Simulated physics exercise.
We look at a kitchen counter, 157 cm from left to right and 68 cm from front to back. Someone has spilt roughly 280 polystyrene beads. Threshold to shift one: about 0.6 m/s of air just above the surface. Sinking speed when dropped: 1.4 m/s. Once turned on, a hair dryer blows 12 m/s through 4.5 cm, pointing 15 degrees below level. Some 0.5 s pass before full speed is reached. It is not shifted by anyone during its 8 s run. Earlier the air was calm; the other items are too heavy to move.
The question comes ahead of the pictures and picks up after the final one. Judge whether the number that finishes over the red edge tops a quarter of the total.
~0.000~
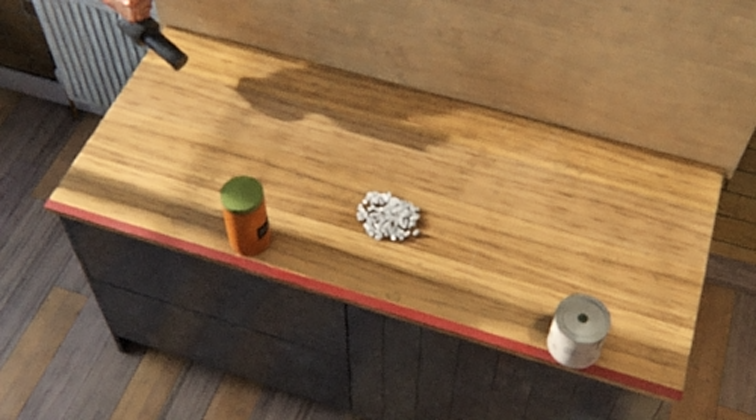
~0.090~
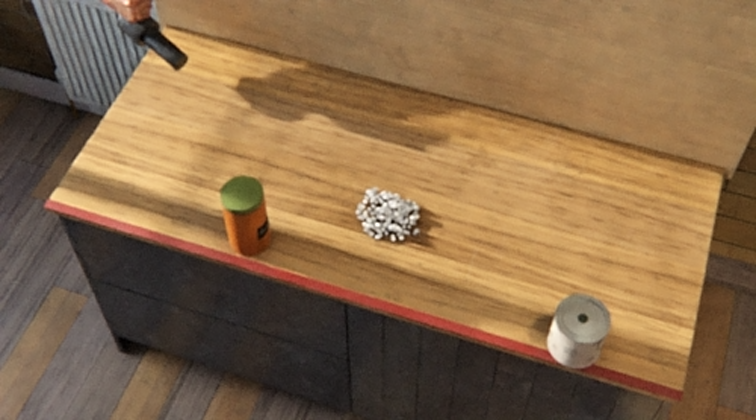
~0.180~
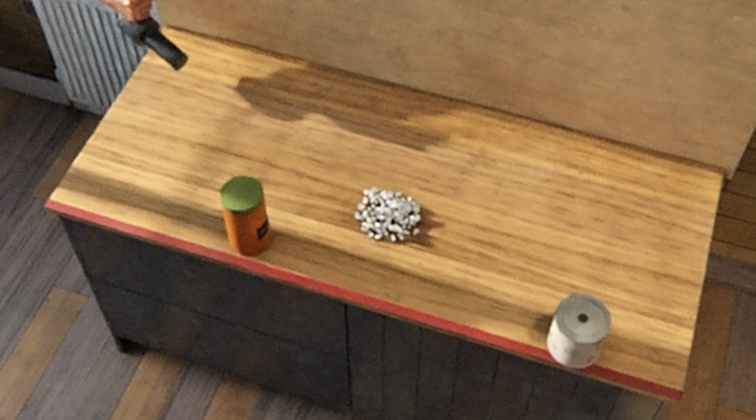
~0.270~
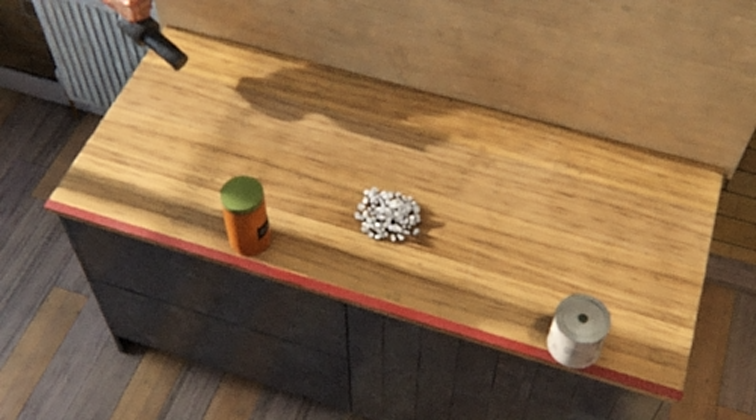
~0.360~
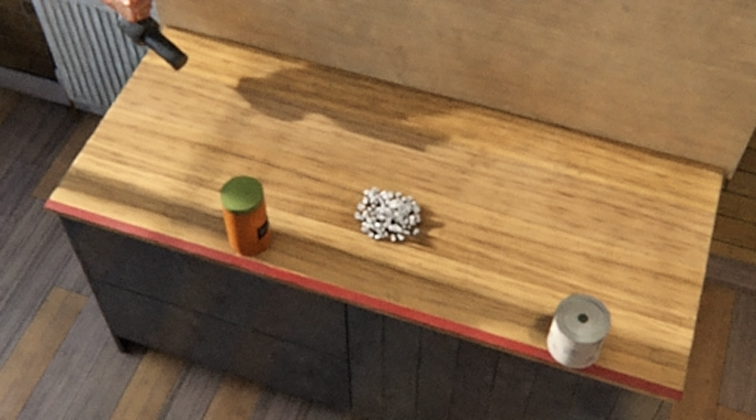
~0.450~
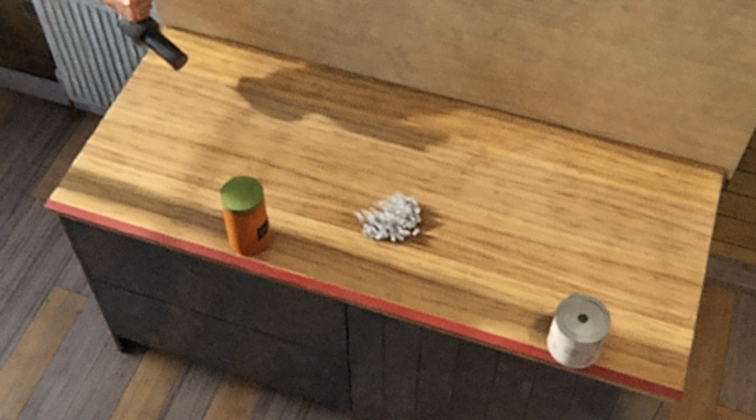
Judgement: It does top a quarter.
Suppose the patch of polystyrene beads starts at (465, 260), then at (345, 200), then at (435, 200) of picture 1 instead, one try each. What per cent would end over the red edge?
Roughly 40 %, then 80 %, then 0 %.
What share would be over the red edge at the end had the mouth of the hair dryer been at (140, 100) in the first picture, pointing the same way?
Then the share would be close to 0 percent.
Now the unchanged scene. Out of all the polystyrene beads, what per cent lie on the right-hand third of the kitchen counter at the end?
I'd put it at about 0 percent.
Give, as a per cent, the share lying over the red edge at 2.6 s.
Share: Around 60 percent.
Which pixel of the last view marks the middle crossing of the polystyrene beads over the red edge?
Close to pixel (461, 334).
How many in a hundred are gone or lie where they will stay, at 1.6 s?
I reckon around 100 per cent.
After 1.6 s the count stands so, 56 % are over the red edge.
After 2.6 s the count stands so, 56 % are over the red edge.
After 4.4 s the count stands so, 56 % are over the red edge.
After 8.0 s, at the end, 56 % are over the red edge.
